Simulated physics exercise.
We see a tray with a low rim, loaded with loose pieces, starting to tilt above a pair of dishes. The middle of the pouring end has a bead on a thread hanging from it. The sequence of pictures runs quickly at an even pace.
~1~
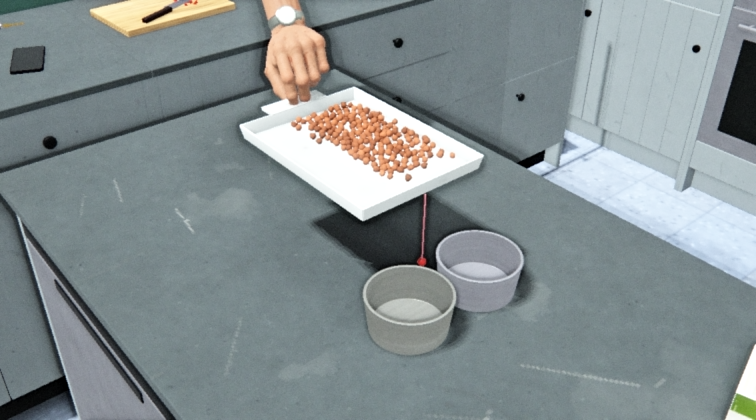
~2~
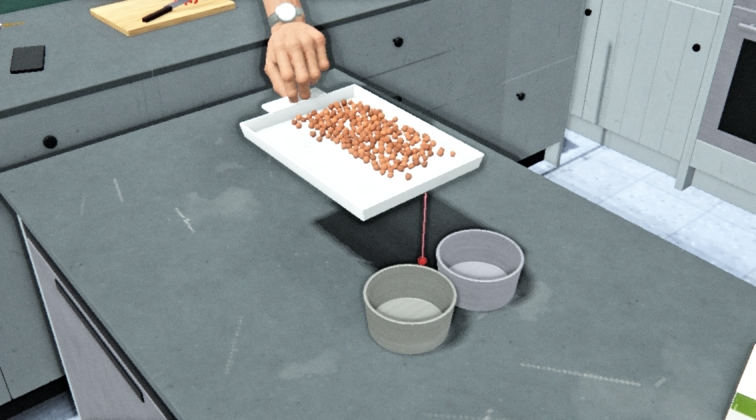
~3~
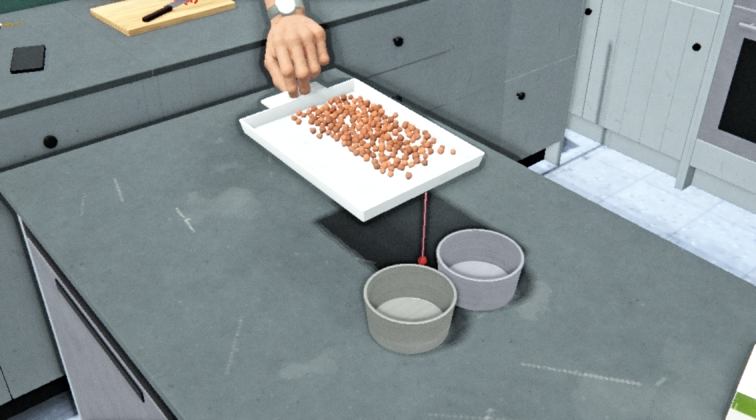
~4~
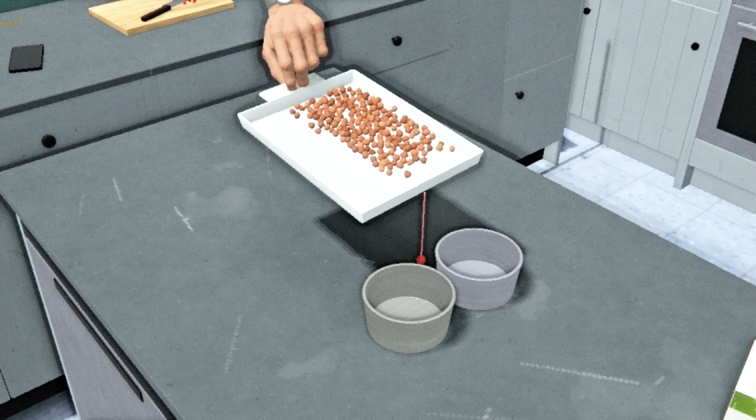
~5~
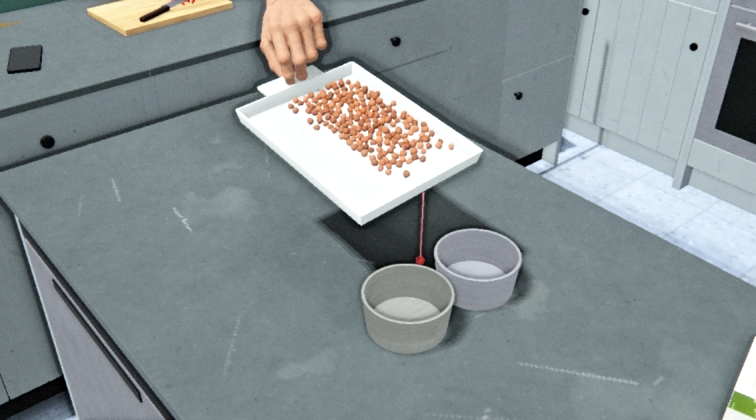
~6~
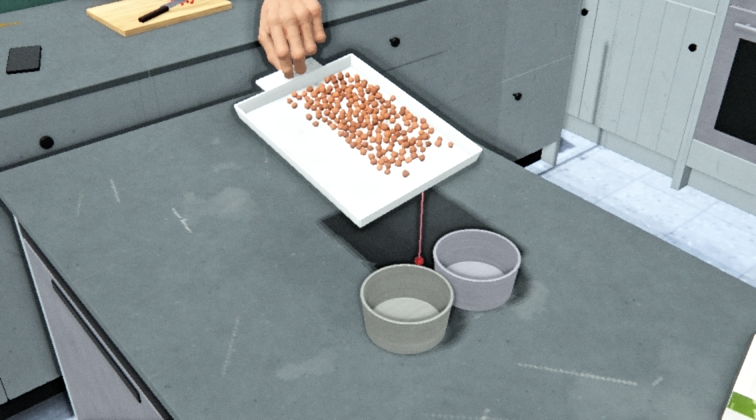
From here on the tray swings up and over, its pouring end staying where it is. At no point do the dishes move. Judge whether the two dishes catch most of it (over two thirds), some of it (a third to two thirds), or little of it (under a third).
They catch some of it.
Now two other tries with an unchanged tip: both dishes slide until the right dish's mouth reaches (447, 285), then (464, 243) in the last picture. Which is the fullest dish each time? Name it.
First try: The dish on the left-hand side; second try: The dish on the left-hand side.
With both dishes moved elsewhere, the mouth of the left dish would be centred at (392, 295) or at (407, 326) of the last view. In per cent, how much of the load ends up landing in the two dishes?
In order, 80 % and 20 %.
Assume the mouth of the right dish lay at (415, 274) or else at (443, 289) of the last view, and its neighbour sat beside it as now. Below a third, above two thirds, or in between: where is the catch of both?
In order: Above two thirds, then between a third and two thirds.
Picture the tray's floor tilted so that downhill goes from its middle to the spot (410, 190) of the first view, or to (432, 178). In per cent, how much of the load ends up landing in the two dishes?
60 % and 80 %, roughly.
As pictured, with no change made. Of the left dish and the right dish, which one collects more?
Simple - that is the left-placed one.
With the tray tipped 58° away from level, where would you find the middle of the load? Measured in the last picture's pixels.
The middle of the load sits near (369, 173).
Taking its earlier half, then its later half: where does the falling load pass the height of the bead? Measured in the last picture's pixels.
It passes near (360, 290) first and then near (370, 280).
Soon after the last picture, tray tipped steeply; nearly all on the tray; a stray few in the left dish; a stray few outside both; a stray few in the air.
A little later, tray tipped right over; most on the tray; a small part in the left dish; a small part outside both.
Later still, tray tipped past a quarter turn; about half in the left dish; about half outside both.
At rest, tray tipped past a quarter turn; about half in the left dish; none in the right dish; about half outside both.
